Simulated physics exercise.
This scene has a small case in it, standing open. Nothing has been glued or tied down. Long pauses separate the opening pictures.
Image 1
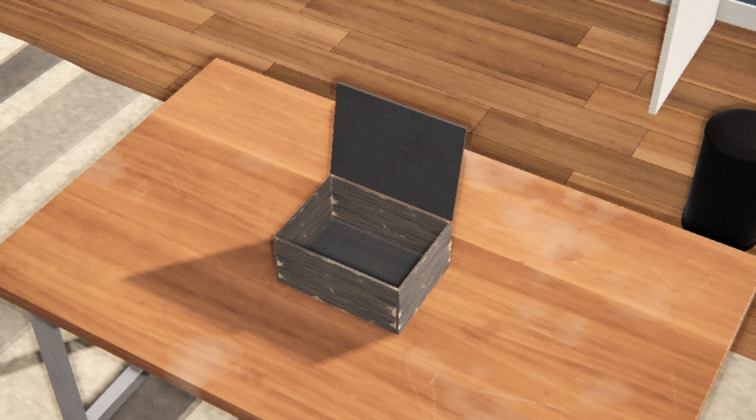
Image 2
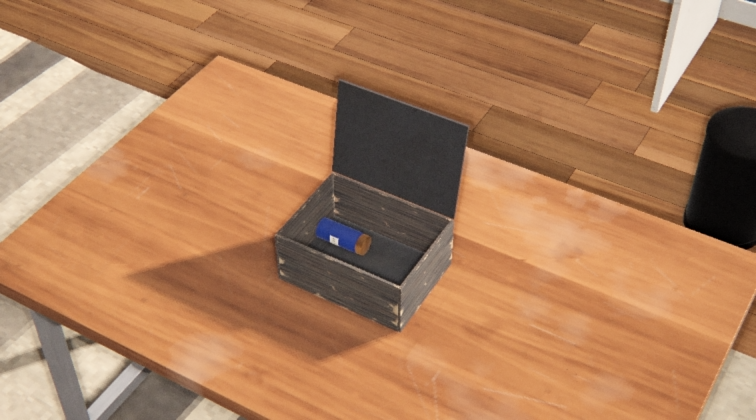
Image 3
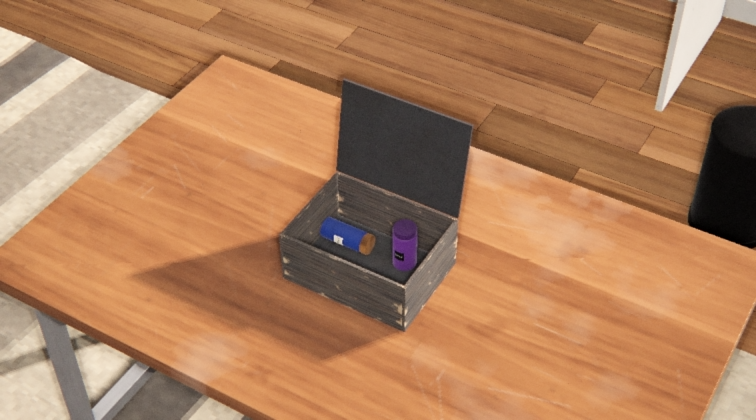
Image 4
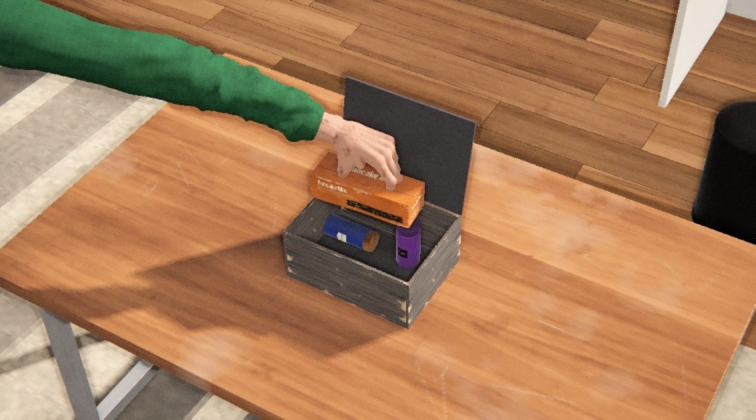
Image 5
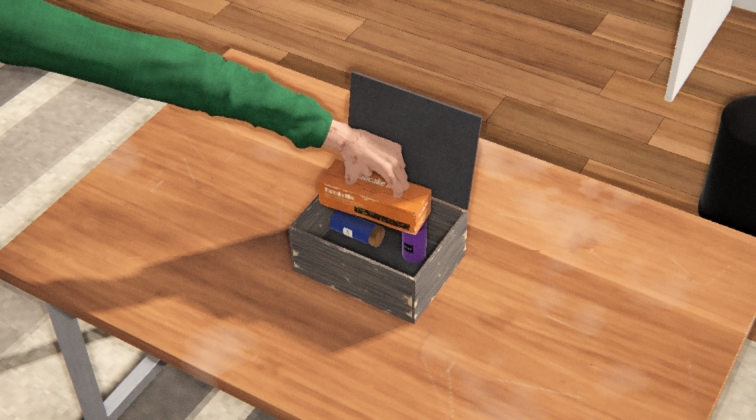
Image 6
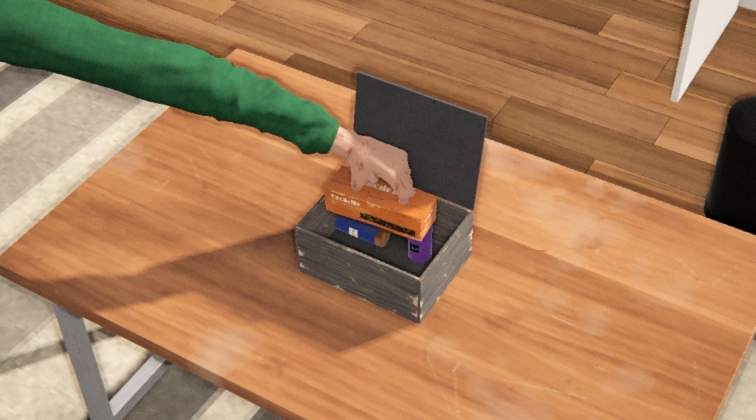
A small dark wooden case stands open on a brown wooden table, seen from above at an angle, with plank flooring, a striped rug at left and a black cylinder at right. Inside, a blue cylinder appears first, then an upright purple shaker to its right. A green-sleeved arm holds an orange carton over them and lowers it slightly, while the view drifts slightly.
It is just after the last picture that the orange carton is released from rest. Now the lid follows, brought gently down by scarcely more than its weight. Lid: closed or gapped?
Closed.
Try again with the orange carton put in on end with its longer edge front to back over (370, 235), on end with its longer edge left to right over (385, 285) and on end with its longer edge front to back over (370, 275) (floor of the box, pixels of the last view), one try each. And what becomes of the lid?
First, it stays open; second, it stays open; third, it stays open.
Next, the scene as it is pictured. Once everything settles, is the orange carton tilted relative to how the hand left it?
Once everything settles, the orange carton ends up at a slant.
Then, 1.00 s on from there, lid starting down; orange carton on its side near (376, 257); blue shaker shifted about its own width.
Then, 1.70 s on from there, lid 46° above the rim; orange carton on its side near (376, 257); blue shaker shifted about its own width.
In the end, lid shut; toppled in the box, orange carton; the other 2 unmoved. At the end, from the last picture's camera, orange carton near (376, 257).
